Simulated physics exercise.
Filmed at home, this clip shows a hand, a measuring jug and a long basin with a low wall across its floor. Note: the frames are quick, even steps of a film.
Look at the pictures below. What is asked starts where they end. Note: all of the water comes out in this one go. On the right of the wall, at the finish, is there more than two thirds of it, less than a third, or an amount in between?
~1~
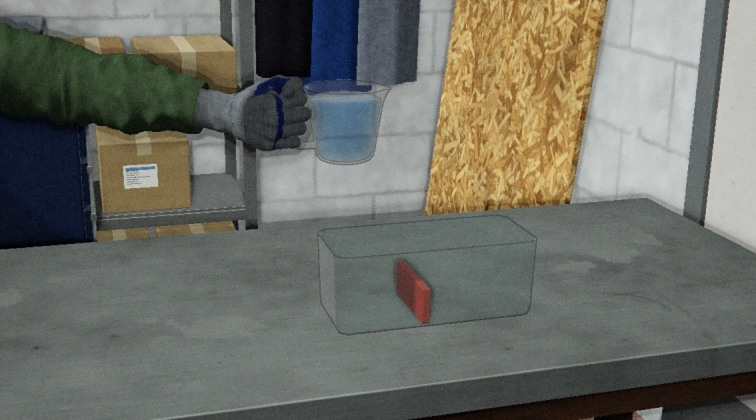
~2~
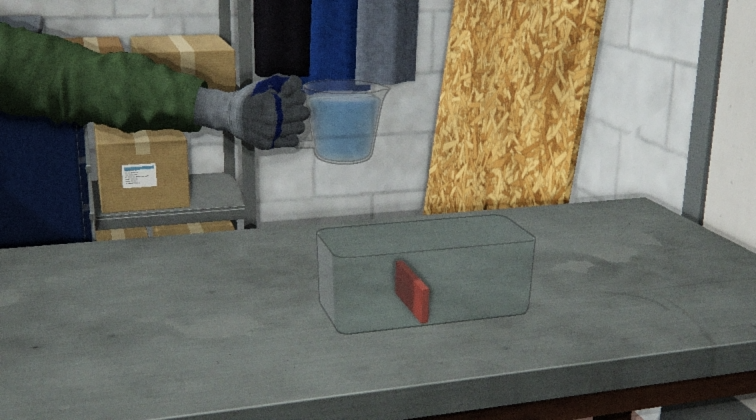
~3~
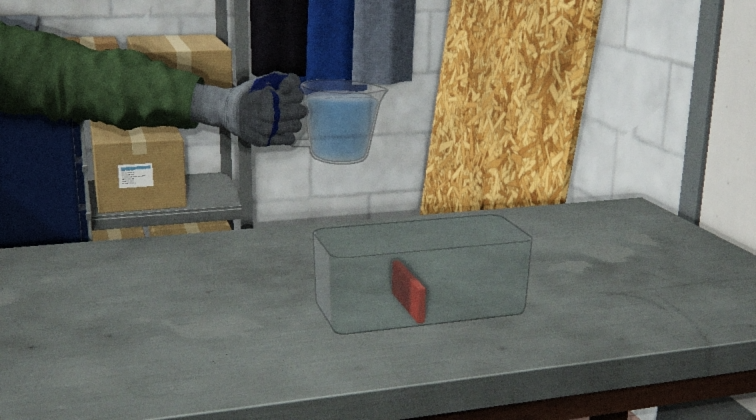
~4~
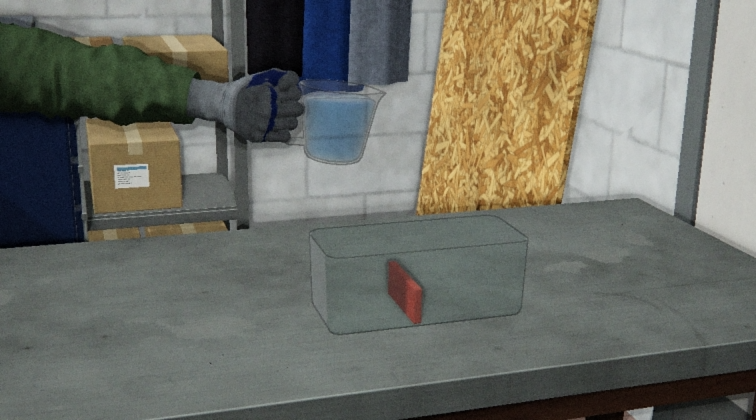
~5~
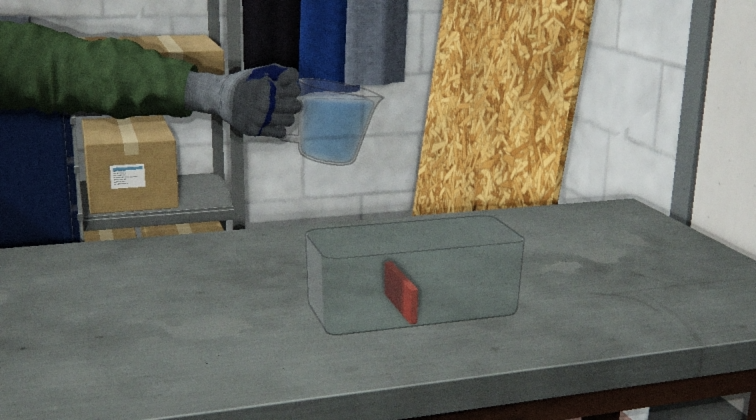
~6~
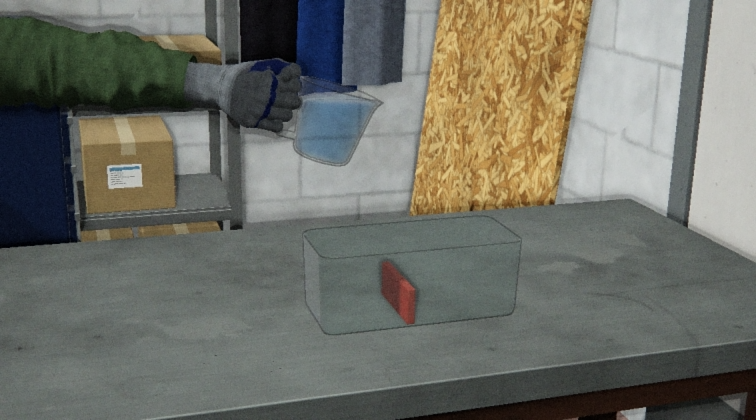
There is more than two thirds of it there.
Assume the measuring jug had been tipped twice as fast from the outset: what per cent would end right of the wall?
Roughly 45 percent.
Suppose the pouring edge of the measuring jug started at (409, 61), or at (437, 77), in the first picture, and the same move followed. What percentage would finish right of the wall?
About 90 % the first time, about 95 % the second.
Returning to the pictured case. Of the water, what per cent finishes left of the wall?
Roughly 20 per cent.
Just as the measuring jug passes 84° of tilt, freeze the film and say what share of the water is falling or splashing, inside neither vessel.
I'd put it near 35 per cent.
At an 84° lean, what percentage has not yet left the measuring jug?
Around 55 in a hundred.
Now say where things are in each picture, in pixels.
In the first frame, tilt 0°; pouring edge (391, 86); surface from (308, 99) to (380, 96); the long basin's rim runs from (326, 245) to (522, 228); the wall's top is at (413, 276).
In the second frame, tilt 1°; pouring edge (390, 87); surface from (307, 98) to (379, 96).
In the third frame, tilt 3°; pouring edge (388, 88); surface from (305, 97) to (376, 97).
In the fourth frame, tilt 6°; pouring edge (386, 91); surface from (303, 98) to (374, 97).
In the fifth frame, tilt 11°; pouring edge (384, 96); surface from (301, 98) to (373, 99).
In the sixth frame, tilt 16°; pouring edge (383, 101); surface from (301, 100) to (375, 100).
A moment on, the tilt is 84° and 55 per cent is still to pour, 0 is left of the wall and 11 right of it.
Next, the tilt is 118° and 3 per cent is still to pour, 10 is left of the wall and 74 right of it.
Then the tilt is 120° and 0 per cent is still to pour, 21 is left of the wall and 78 right of it.
Later the tilt is 120° and 0 per cent is still to pour, 21 is left of the wall and 78 right of it.
At rest 21 per cent lies left of the wall, 78 right of it and 1 outside.
